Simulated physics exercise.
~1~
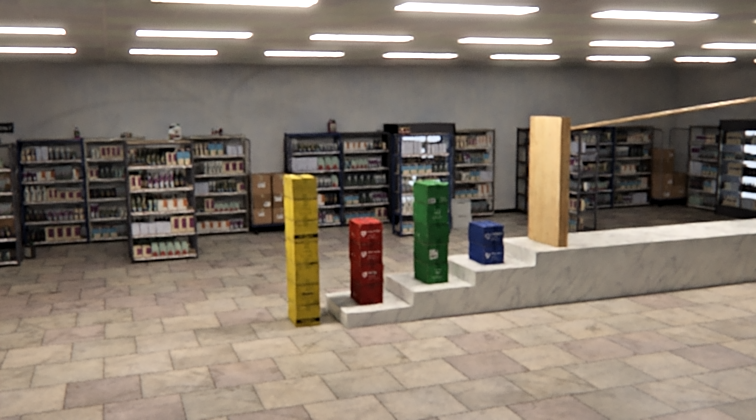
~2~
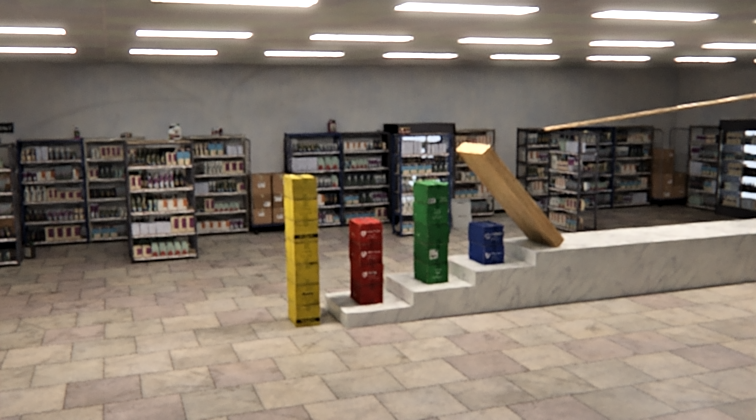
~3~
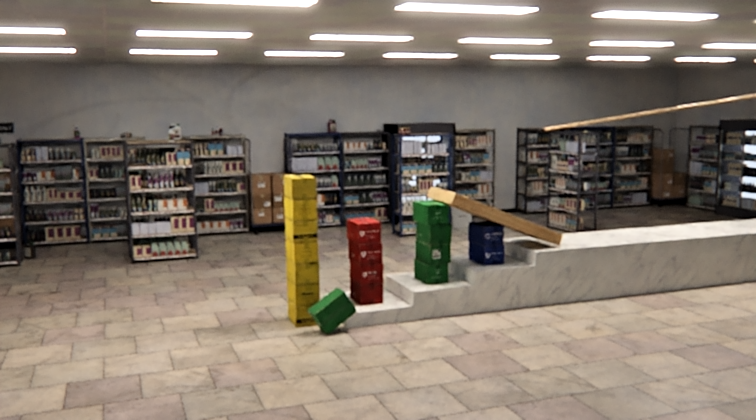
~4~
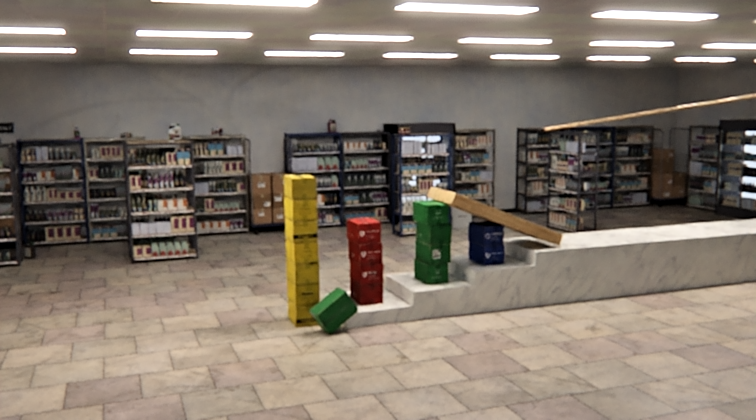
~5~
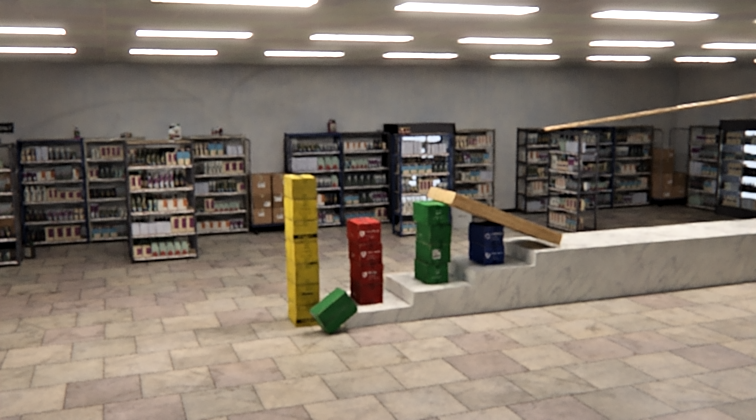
In a shop, an upright wooden board toppled left over a short blue stack and struck the green one, knocking its top carton to the floor by the yellow pile, while the board came to rest slanting across and the stacks stayed standing.
